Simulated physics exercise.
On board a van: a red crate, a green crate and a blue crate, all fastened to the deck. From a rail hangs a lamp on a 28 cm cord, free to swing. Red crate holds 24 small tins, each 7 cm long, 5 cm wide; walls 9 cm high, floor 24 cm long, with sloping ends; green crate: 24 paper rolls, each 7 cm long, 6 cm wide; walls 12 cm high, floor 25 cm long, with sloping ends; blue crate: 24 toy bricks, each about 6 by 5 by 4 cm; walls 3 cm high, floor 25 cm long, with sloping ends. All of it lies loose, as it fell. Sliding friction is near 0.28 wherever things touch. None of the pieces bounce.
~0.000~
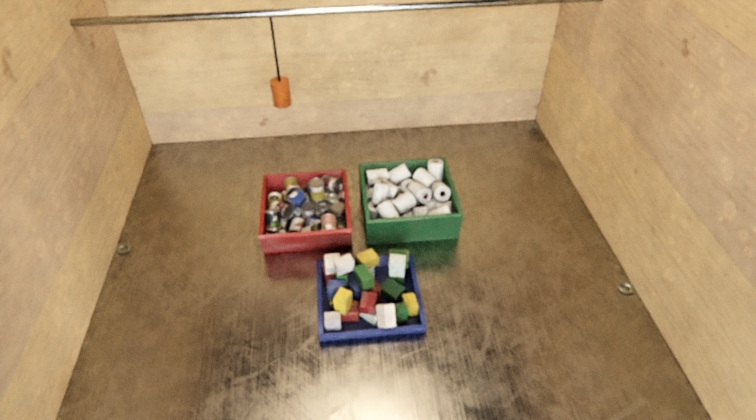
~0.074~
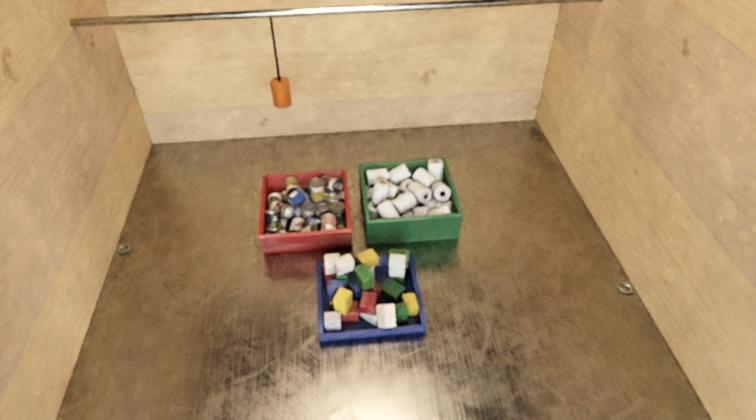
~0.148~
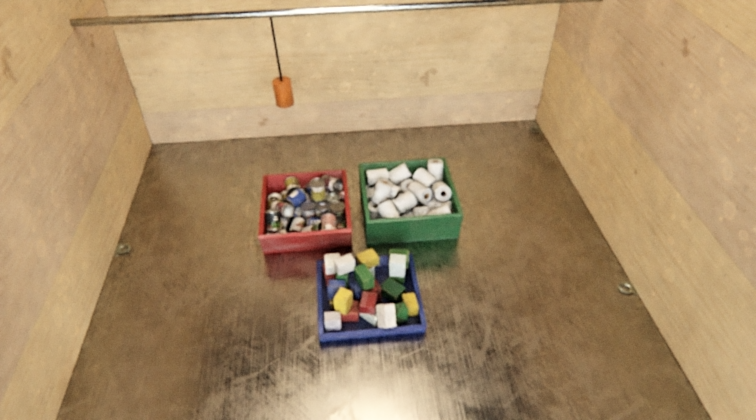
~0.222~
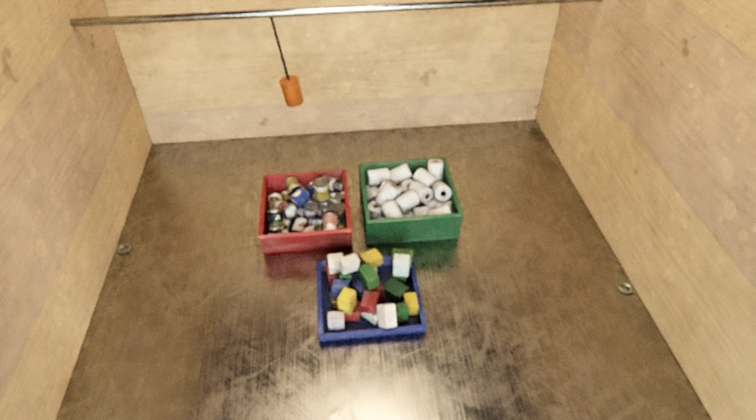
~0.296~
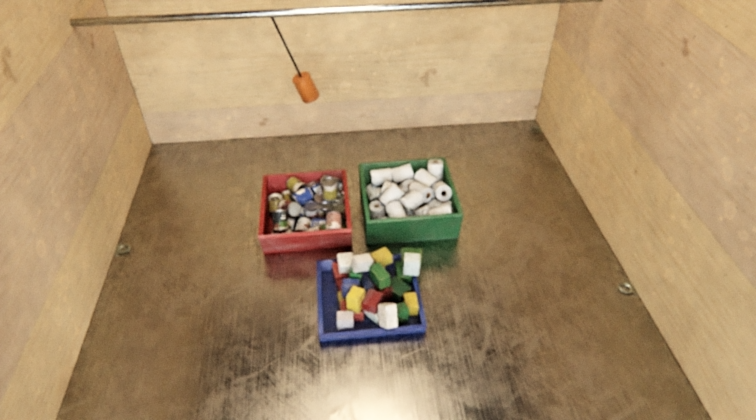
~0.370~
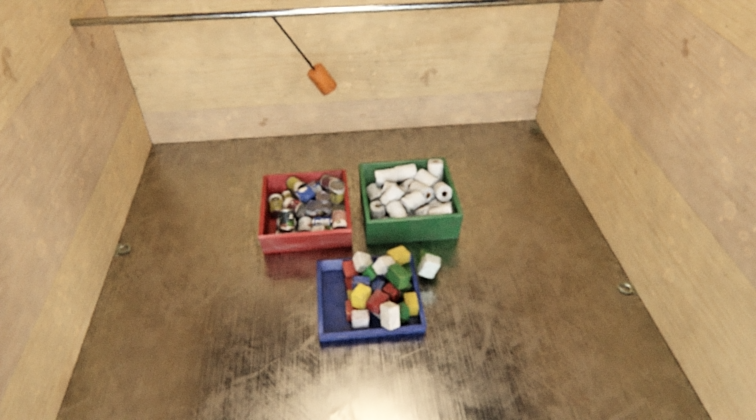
In a wood-walled cargo bay, a hanging orange cylinder swinging right, then coloured blocks sliding rightward and spilling over a blue crate's rim.
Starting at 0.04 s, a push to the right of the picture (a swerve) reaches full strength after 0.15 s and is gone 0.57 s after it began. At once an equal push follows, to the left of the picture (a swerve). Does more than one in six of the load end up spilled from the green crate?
No.
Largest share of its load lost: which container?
That's the blue crate.
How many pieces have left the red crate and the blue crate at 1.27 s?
Estimated count: Red crate around 0, blue crate around 8.
After 0.60 s, 0 of 24 out of the red crate, 0 of 24 out of the green crate and 6 of 24 out of the blue crate.
After 0.88 s, 0 of 24 out of the red crate, 0 of 24 out of the green crate and 6 of 24 out of the blue crate.
After 1.27 s, 0 of 24 out of the red crate, 0 of 24 out of the green crate and 9 of 24 out of the blue crate.
Outcome (at 1.78 s), 0 of 24 out of the red crate, 0 of 24 out of the green crate and 9 of 24 out of the blue crate. Asked share, 0 of 24, 0 per cent.
